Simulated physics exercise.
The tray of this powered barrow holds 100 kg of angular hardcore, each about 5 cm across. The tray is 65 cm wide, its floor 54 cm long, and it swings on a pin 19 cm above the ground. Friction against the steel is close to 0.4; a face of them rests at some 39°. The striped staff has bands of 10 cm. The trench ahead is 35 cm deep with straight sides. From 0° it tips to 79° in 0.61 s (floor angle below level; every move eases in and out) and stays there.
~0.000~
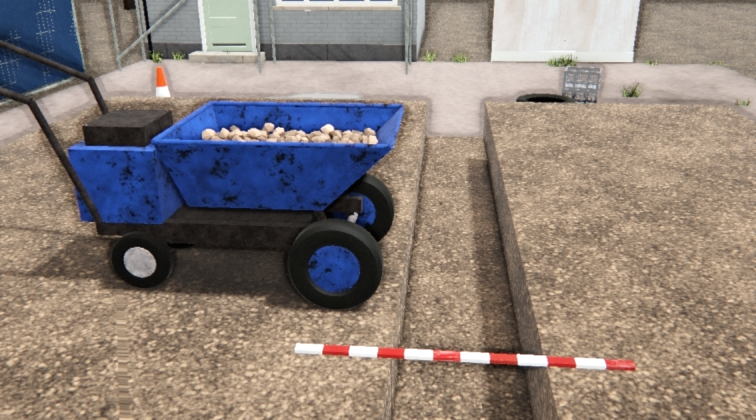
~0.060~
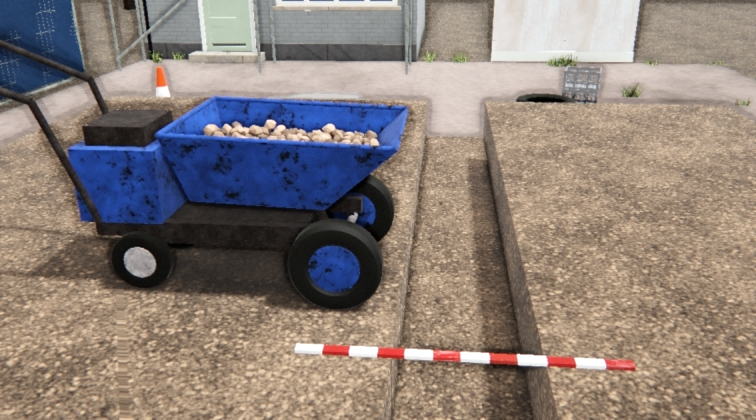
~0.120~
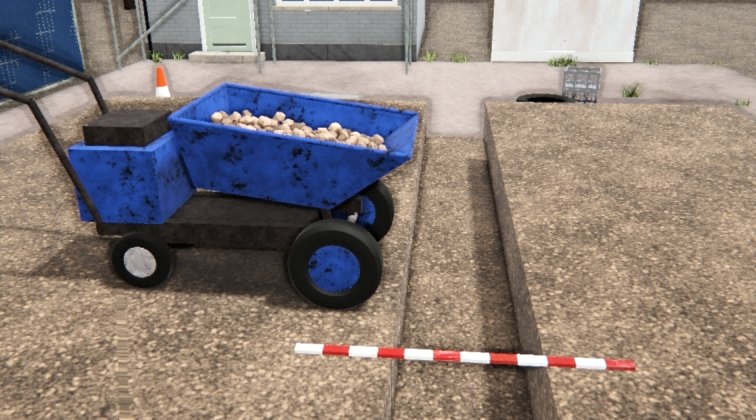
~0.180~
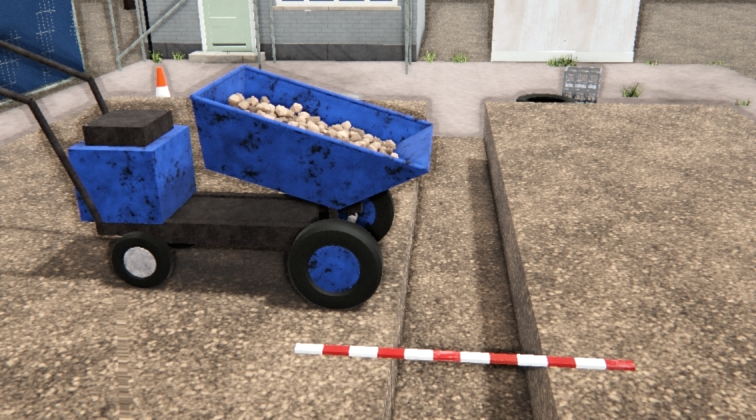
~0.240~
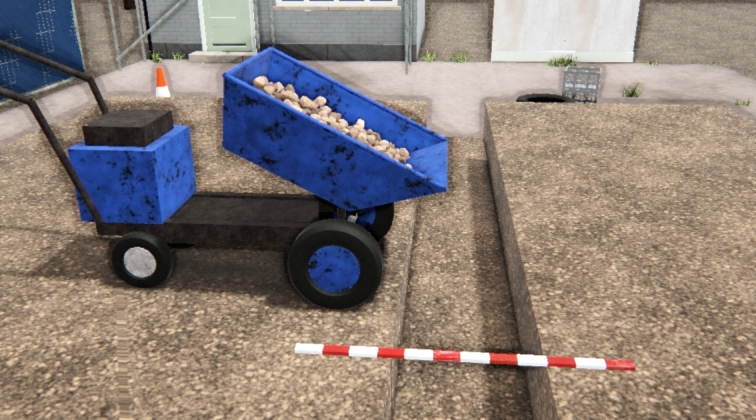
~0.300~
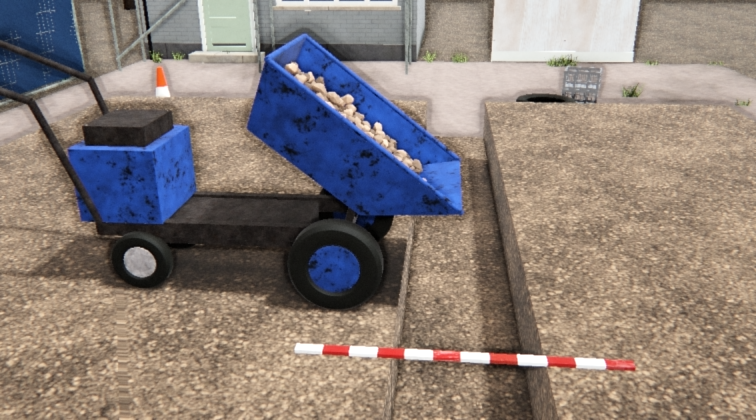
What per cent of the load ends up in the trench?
Roughly 74 per cent ends in the trench.
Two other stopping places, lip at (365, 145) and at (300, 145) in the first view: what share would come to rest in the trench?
First some 90, then 100 per cent.
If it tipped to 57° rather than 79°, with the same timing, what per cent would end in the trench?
Then about 40 per cent.
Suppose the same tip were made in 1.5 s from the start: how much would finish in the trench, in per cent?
It would be near 95 per cent.
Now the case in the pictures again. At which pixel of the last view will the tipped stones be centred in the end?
Near (504, 332).
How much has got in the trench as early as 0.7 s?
About 35 per cent by then.
After 0.5 s the floor is at 67°; 100 % in the tray; the foremost stones are at (455, 241).
After 0.7 s the floor is at 79°; 60 % in the tray, 36 % in the trench, 4 % past the trench; the foremost stones are at (540, 264).
After 1.1 s the floor is at 79°; 1 % in the tray, 73 % in the trench, 26 % past the trench; the foremost stones are at (725, 280).
After 3.0 s the floor is at 79°; 0 % in the tray, 74 % in the trench, 26 % past the trench; the foremost stones are past the picture's edge.
